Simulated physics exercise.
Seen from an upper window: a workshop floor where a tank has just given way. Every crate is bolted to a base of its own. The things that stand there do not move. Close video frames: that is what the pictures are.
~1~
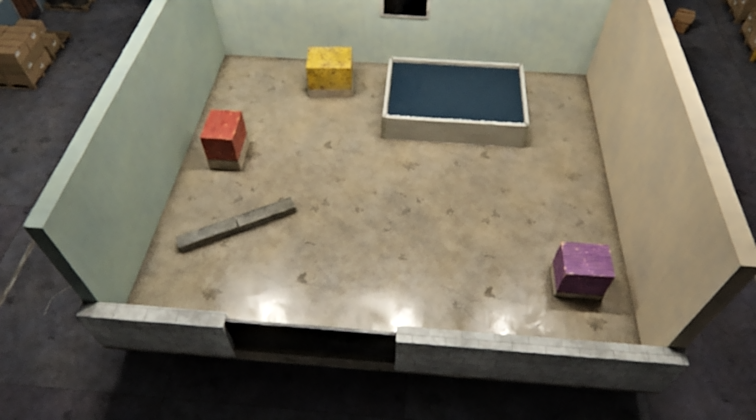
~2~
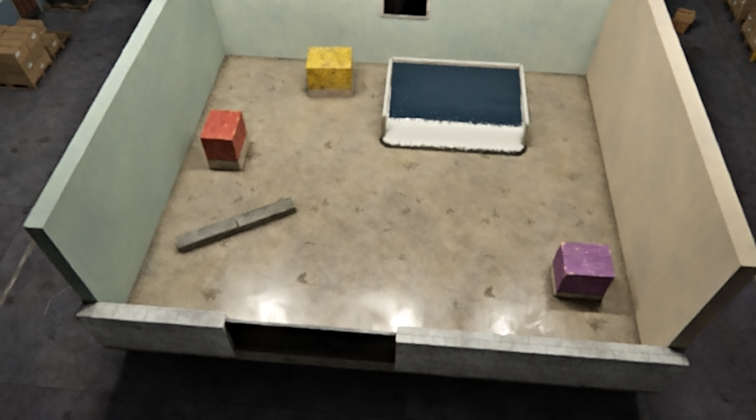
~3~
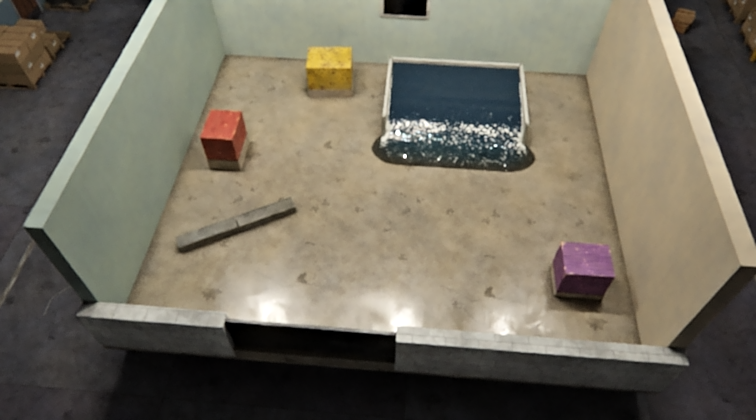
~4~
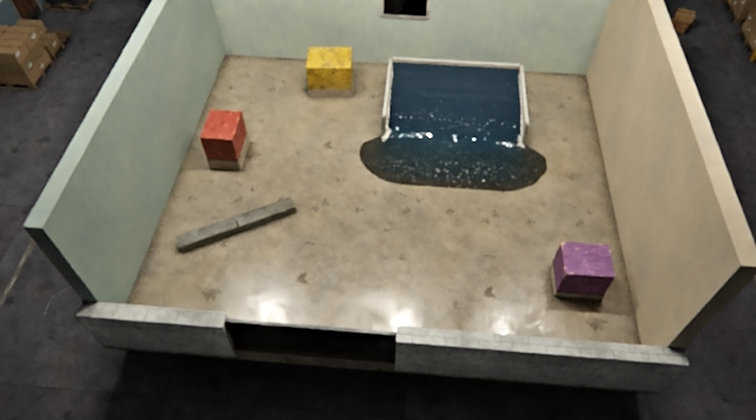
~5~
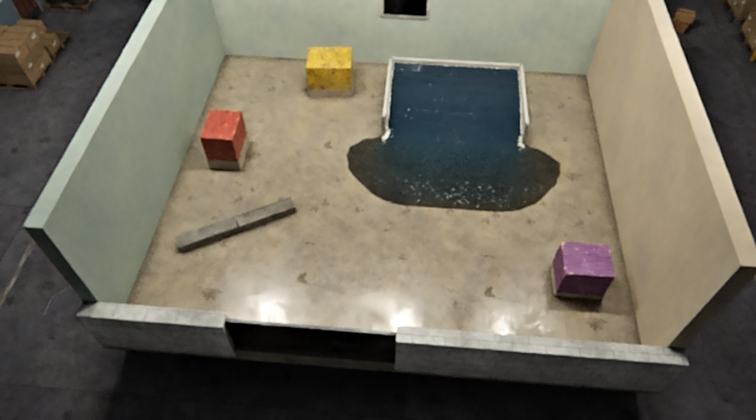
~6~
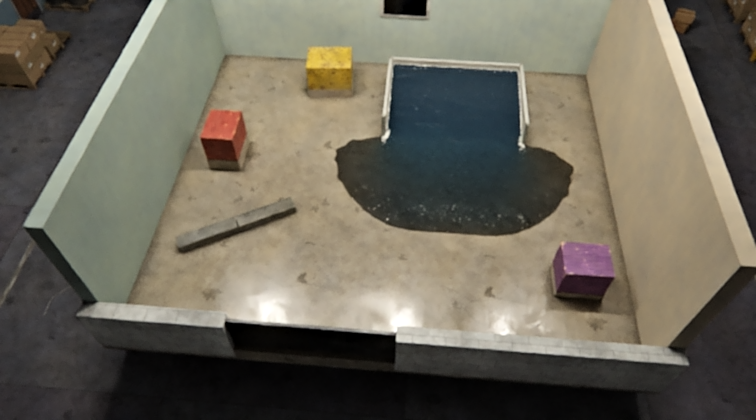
Dark water pouring from the open front of a tank, spreading across a workshop floor between red, yellow and purple blocks.
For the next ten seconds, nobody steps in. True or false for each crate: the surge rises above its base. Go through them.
Yellow crate: False; purple crate: True; red crate: False.
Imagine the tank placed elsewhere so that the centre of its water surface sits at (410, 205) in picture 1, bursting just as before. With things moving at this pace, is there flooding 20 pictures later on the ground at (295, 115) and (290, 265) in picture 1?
The first is not reached, and then the second is wetted.
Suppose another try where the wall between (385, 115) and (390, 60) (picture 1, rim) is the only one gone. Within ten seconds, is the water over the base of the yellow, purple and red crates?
Result: Yellow crate gets overtopped, purple crate is left untouched, red crate is left untouched.
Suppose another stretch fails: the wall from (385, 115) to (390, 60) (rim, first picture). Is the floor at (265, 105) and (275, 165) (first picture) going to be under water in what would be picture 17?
Submerged, submerged.
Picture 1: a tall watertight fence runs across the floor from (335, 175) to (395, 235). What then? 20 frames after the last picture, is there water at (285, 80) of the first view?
There: Not flooded.
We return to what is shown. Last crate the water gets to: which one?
Answer: The yellow-painted one.
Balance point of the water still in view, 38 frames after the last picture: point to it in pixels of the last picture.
I'd say around (410, 242).
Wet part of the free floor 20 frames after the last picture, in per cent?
I'd estimate some 55 per cent.
A moment on, water covers 35 % of the floor; the yellow crate not reached, the purple crate water round its plinth, the red crate not reached.
Next, water covers 45 % of the floor; the yellow crate not reached, the purple crate water round its plinth, the red crate not reached.
Then, water covers 55 % of the floor; the yellow crate not reached, the purple crate water round its plinth, the red crate not reached.
Later, water covers 65 % of the floor; the yellow crate not reached, the purple crate water round its plinth, the red crate water round its plinth.
In the end, water covers 90 % of the floor; the yellow crate stayed above the water, the purple crate was topped, the red crate stayed above the water.
